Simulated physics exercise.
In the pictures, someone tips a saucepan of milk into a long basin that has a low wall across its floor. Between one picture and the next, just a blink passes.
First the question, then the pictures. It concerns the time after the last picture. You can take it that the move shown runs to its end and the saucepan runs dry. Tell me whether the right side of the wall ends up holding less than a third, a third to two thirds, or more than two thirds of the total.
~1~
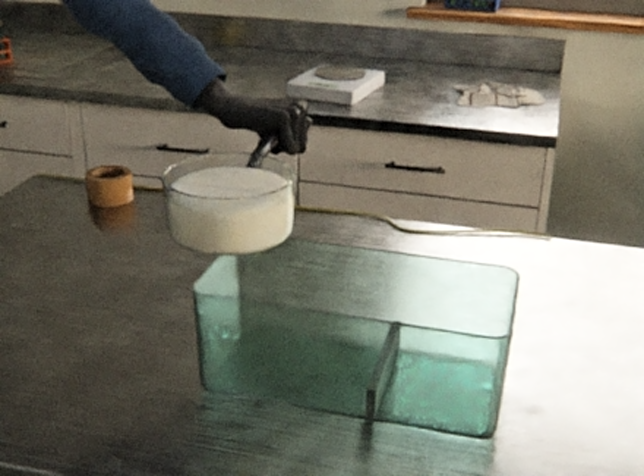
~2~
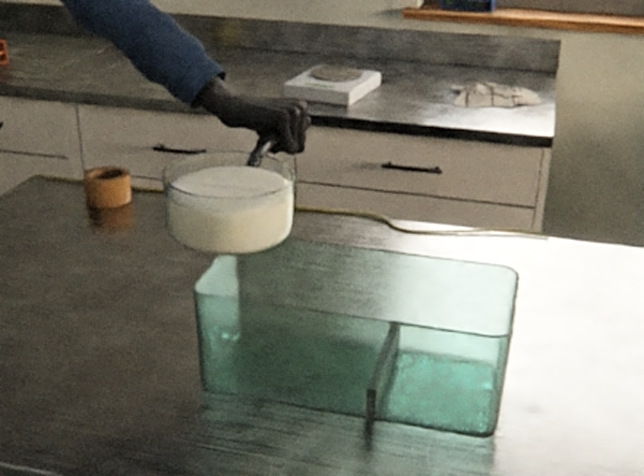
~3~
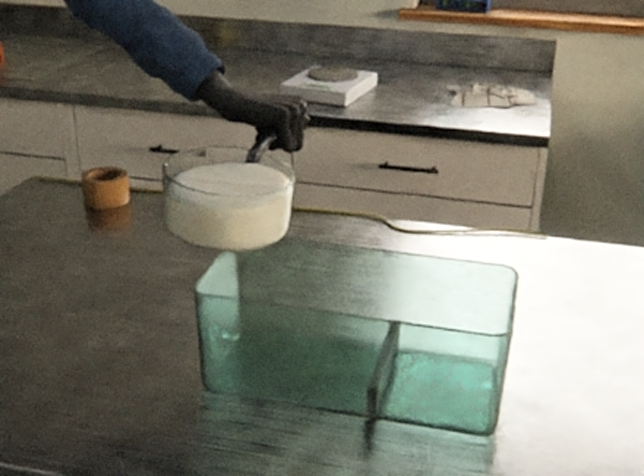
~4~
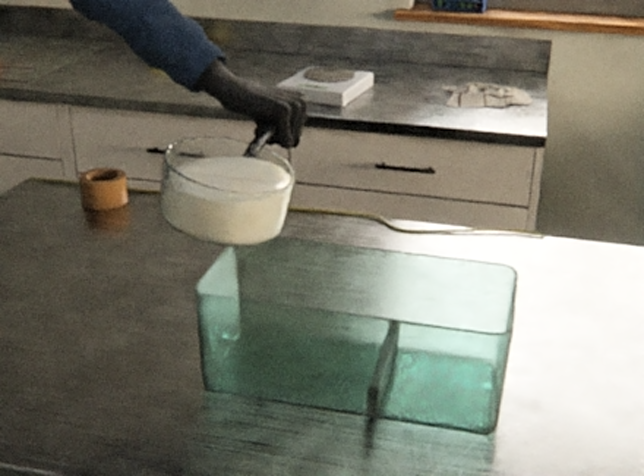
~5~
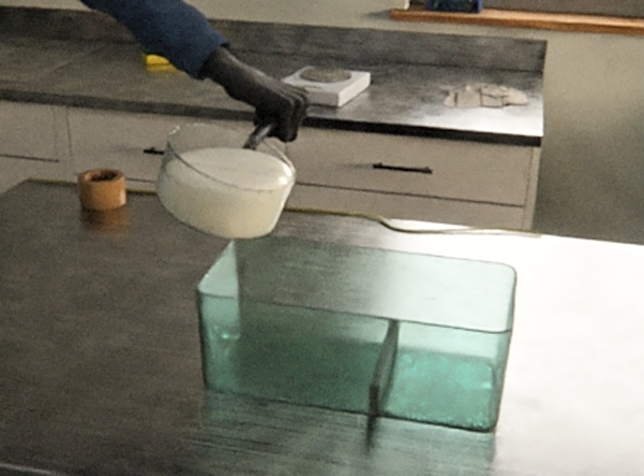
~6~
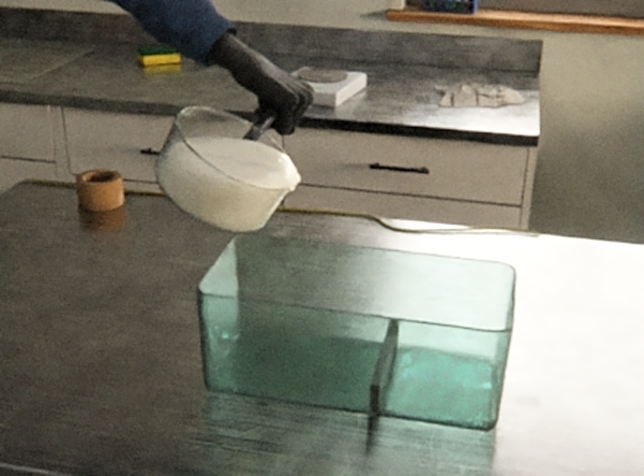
I reckon what ends right of the wall lands in the middle band of a third to two thirds.
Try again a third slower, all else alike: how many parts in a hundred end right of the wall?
Close to 45 per cent.
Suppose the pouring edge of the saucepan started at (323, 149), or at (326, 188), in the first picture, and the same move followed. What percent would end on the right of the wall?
In order, some 75 and 75 percent.
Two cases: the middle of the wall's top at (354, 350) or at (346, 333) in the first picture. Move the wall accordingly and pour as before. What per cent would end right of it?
Try 1: Some 80 %; try 2: 90 %.
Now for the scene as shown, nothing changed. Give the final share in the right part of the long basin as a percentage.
Roughly 55 percent of it.
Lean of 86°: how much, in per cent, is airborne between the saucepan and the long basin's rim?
Roughly 50 per cent.
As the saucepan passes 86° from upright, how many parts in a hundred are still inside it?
I'd put it at some 35 in a hundred.
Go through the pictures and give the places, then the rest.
In the first frame, it leans 0°; its right rim is at (291, 183); the milk meets the walls at (174, 179) and (291, 194); the long basin's rim runs from (215, 261) to (516, 303); the wall's top is at (385, 354).
In the second frame, it leans 1°; its right rim is at (291, 184); the milk meets the walls at (174, 179) and (290, 192).
In the third frame, it leans 5°; its right rim is at (291, 184); the milk meets the walls at (173, 177) and (290, 188).
In the fourth frame, it leans 11°; its right rim is at (291, 184); the milk meets the walls at (171, 170) and (291, 182).
In the fifth frame, it leans 20°; its right rim is at (291, 184); the milk meets the walls at (170, 158) and (292, 177).
In the sixth frame, it leans 30°; its right rim is at (291, 184); the milk meets the walls at (167, 144) and (292, 173); 2 per cent is over the edge.
A moment on, the saucepan is tipped on its side and 36 per cent is still to pour, 15 is left of the wall and 0 right of it.
Next, the saucepan is tipped right over and 5 per cent is still to pour, 25 is left of the wall and 59 right of it.
Then the saucepan is tipped right over and 0 per cent is still to pour, 41 is left of the wall and 55 right of it.
Later the saucepan is tipped right over and 0 per cent is still to pour, 44 is left of the wall and 55 right of it.
Finally, 44 per cent lies left of the wall, 55 right of it and 1 outside.
